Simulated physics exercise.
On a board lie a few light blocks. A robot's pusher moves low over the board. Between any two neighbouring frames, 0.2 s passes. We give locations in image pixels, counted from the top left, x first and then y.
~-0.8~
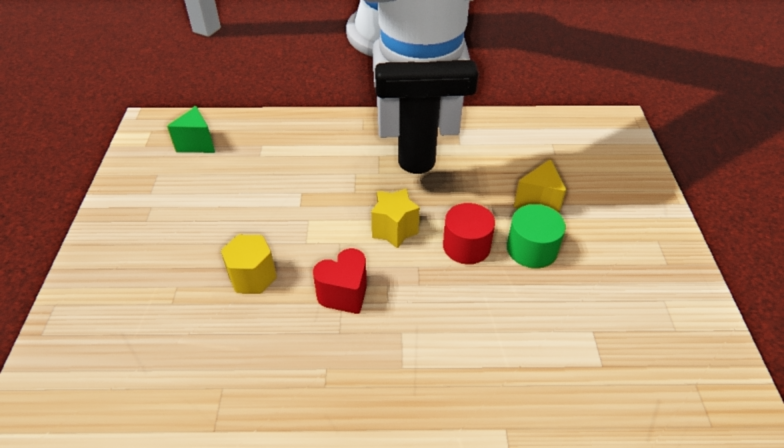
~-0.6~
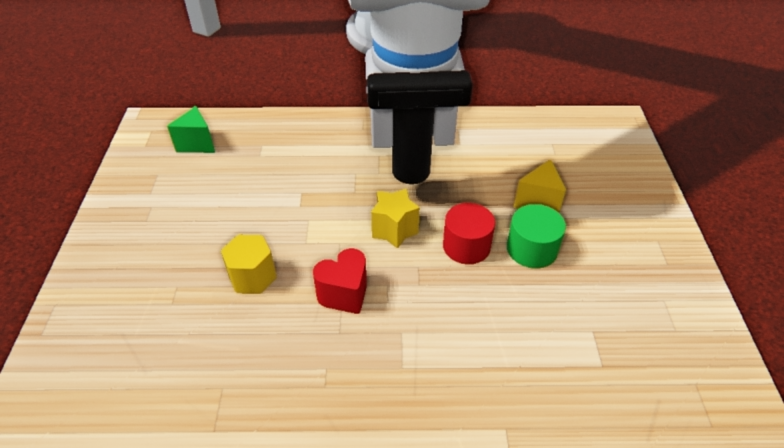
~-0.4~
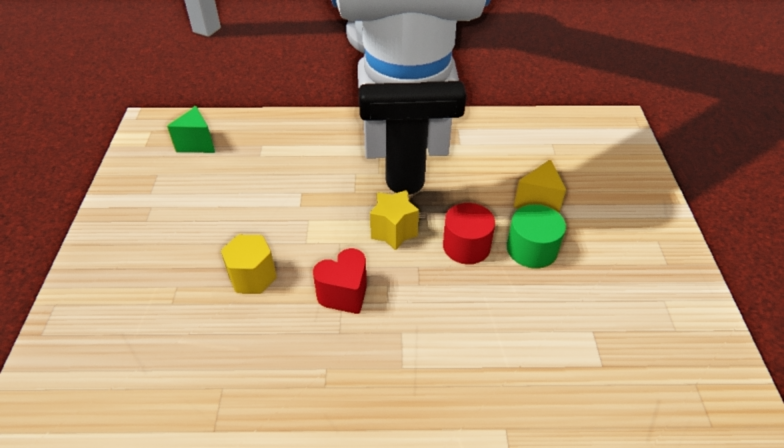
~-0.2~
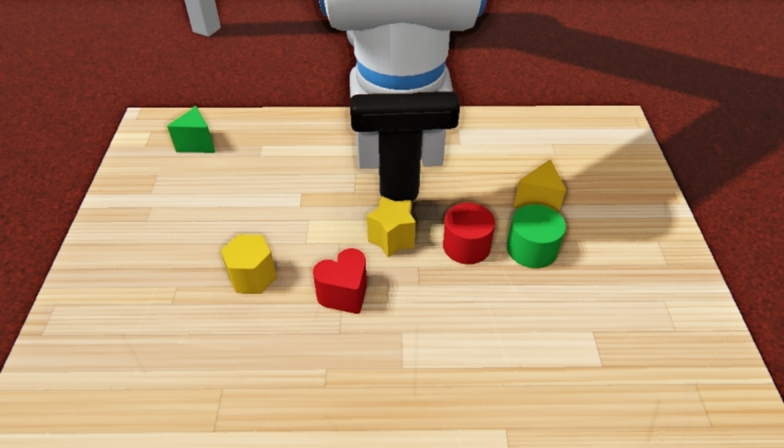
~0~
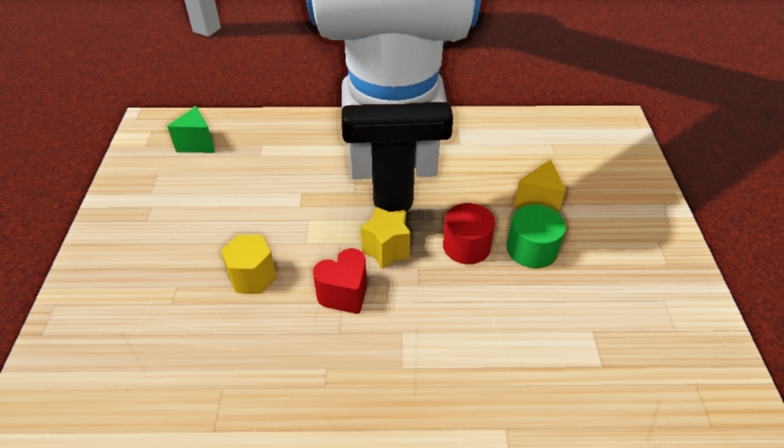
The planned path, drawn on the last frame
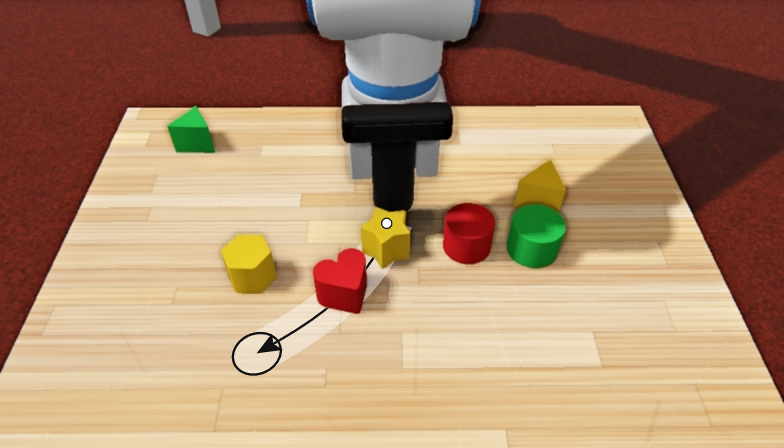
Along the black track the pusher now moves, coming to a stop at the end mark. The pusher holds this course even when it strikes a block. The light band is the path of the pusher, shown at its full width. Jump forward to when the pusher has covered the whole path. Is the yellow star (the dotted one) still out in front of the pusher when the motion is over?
In short: No.
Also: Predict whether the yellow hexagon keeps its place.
When the path is over, the yellow hexagon is still on its spot.
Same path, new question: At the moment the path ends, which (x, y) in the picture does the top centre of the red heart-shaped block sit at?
Final place: (270, 361).
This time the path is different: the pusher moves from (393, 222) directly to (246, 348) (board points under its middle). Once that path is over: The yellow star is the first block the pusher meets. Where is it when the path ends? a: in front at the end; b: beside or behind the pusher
Letter b.
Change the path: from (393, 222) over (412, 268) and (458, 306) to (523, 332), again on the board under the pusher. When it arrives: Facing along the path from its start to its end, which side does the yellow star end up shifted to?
Off to the right side.
Drawn move, from (393, 222) through (366, 268) and (321, 313) to (257, 353); the dot is on the yellow star.
What follows on the original path. One third of the way, pusher (365, 249); red heart-shaped block (317, 302), turned 15° clockwise; yellow star (359, 275).
Two thirds of the way, pusher (317, 295); red heart-shaped block (290, 344), turned 65° clockwise; yellow star (340, 318), turned 45° anticlockwise.
At the end, pusher (251, 335); yellow hexagon still; red heart-shaped block (270, 361); yellow star (337, 320), turned 60° anticlockwise.
